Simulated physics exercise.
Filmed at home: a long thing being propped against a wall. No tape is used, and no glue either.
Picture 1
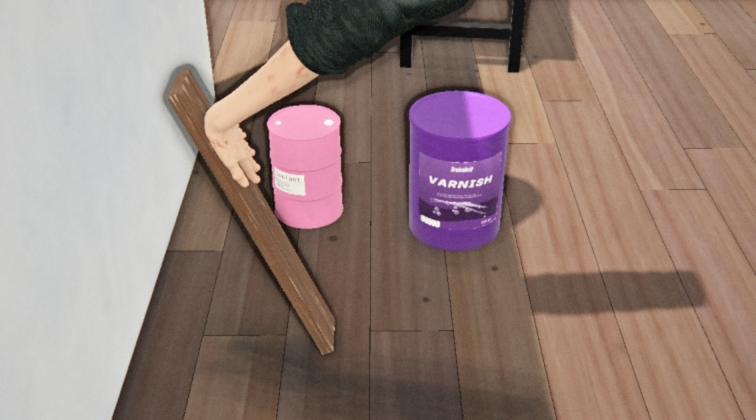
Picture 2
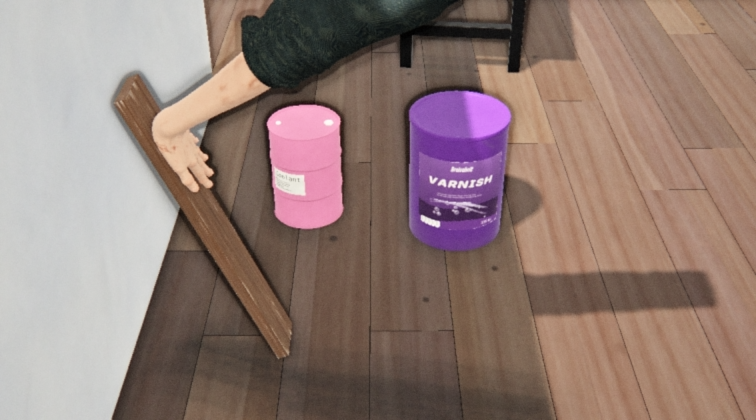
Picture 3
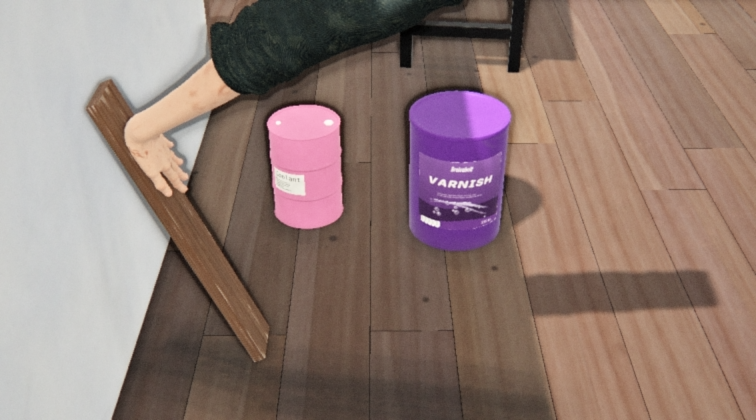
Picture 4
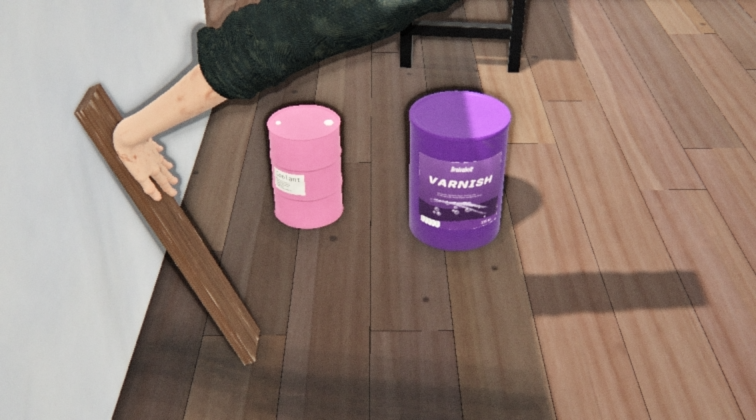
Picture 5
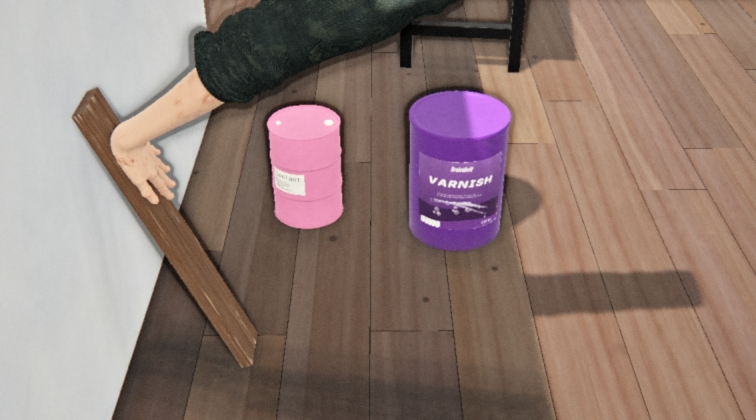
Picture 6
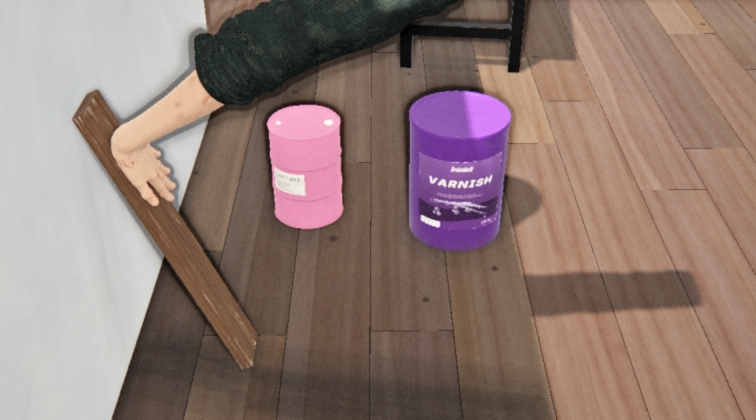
The video shows a hand moving a brown wooden plank left, away from a pink barrel and a purple varnish container, until it leans on the white wall, where the hand stays on it while both containers remain still.
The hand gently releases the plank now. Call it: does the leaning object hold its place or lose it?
It holds its place.
Then, 0.30 s on from there, no change.
Then, 0.70 s on from there, brown plank resting near (175, 240).
In the end, all 3 unmoved. At the end, from the last picture's camera, brown plank near (175, 240). The plank holds.
